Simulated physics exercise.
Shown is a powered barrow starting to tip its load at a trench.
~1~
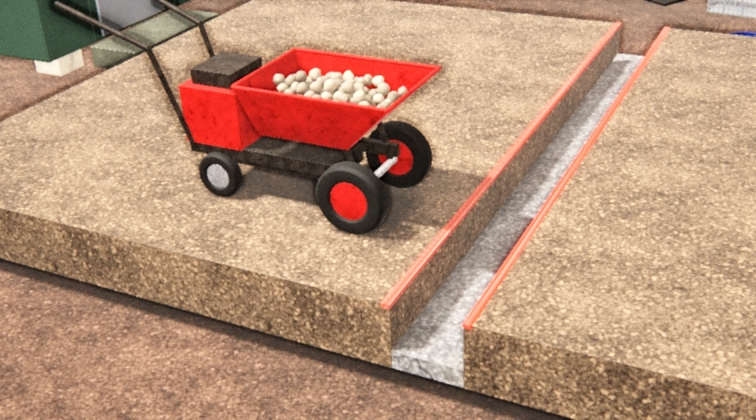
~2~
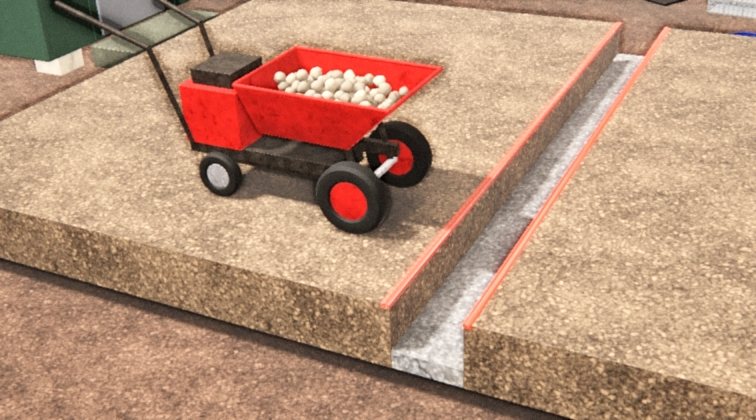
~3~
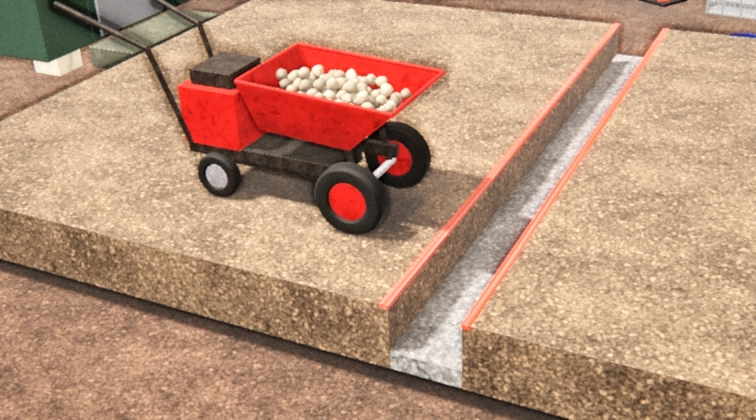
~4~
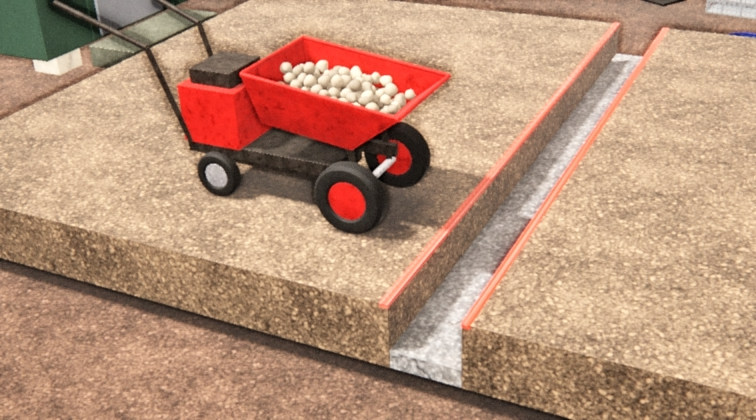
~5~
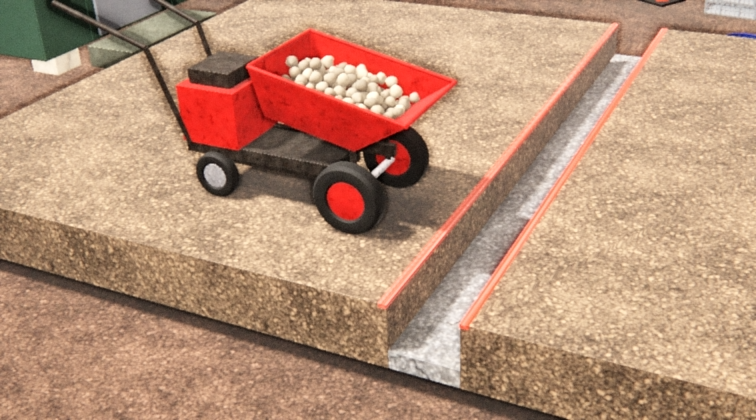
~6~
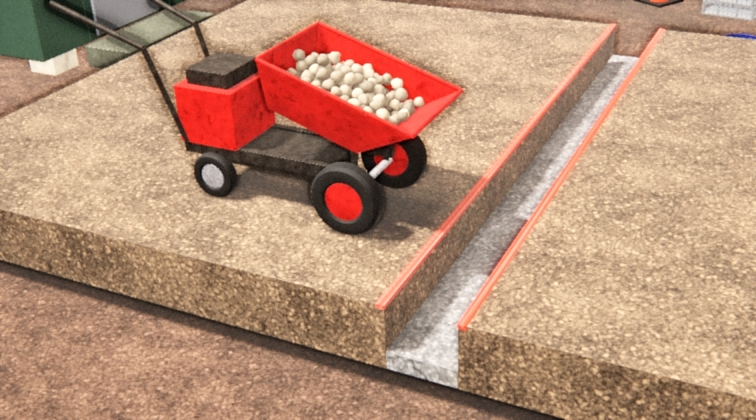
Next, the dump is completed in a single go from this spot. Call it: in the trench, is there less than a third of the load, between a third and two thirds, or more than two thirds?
More than two thirds of the load is in the trench.
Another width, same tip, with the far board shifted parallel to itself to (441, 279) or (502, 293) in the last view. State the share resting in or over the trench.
About 0 and 100 per cent.
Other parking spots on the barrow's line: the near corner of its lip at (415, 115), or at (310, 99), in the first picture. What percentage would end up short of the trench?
First some 0, then 40 per cent.
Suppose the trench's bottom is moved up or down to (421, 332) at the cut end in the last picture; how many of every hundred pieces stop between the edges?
70 %.
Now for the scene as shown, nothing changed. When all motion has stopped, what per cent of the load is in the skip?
It comes out at some 0 in a hundred.
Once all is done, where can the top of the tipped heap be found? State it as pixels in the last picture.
Near (570, 236).
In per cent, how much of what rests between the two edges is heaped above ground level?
Roughly 0 %.
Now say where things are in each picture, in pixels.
Lip of the skip near (388, 111), level; top of the load near (328, 93), river pebbles; first edge of the trench near (413, 271); far edge near (491, 289), the trench over half as wide as the skip, and about half as deep as wide, in the first frame.
Lip of the skip near (389, 112), level; top of the load near (329, 92), in the second frame.
Lip of the skip near (392, 116), tipped barely; top of the load near (330, 91), in the third frame.
Lip of the skip near (399, 120), tipped a little; top of the load near (327, 80), in the fourth frame.
Lip of the skip near (406, 127), tipped a little; top of the load near (314, 84), in the fifth frame.
Lip of the skip near (413, 136), tipped clearly; top of the load near (320, 80); first edge of the trench near (407, 271); far edge near (486, 289), in the sixth frame.
Shortly afterwards, skip tipped steeply; the whole lot in the skip.
Next, skip tipped right over; near two thirds in the skip; near a third in or heaped over the trench; only a few beyond it; only a few falling.
Some moments later, skip tipped right over; all but a few in or heaped over the trench; a little beyond it.
In the end, skip tipped right over; all but a few in or heaped over the trench; a little beyond it.
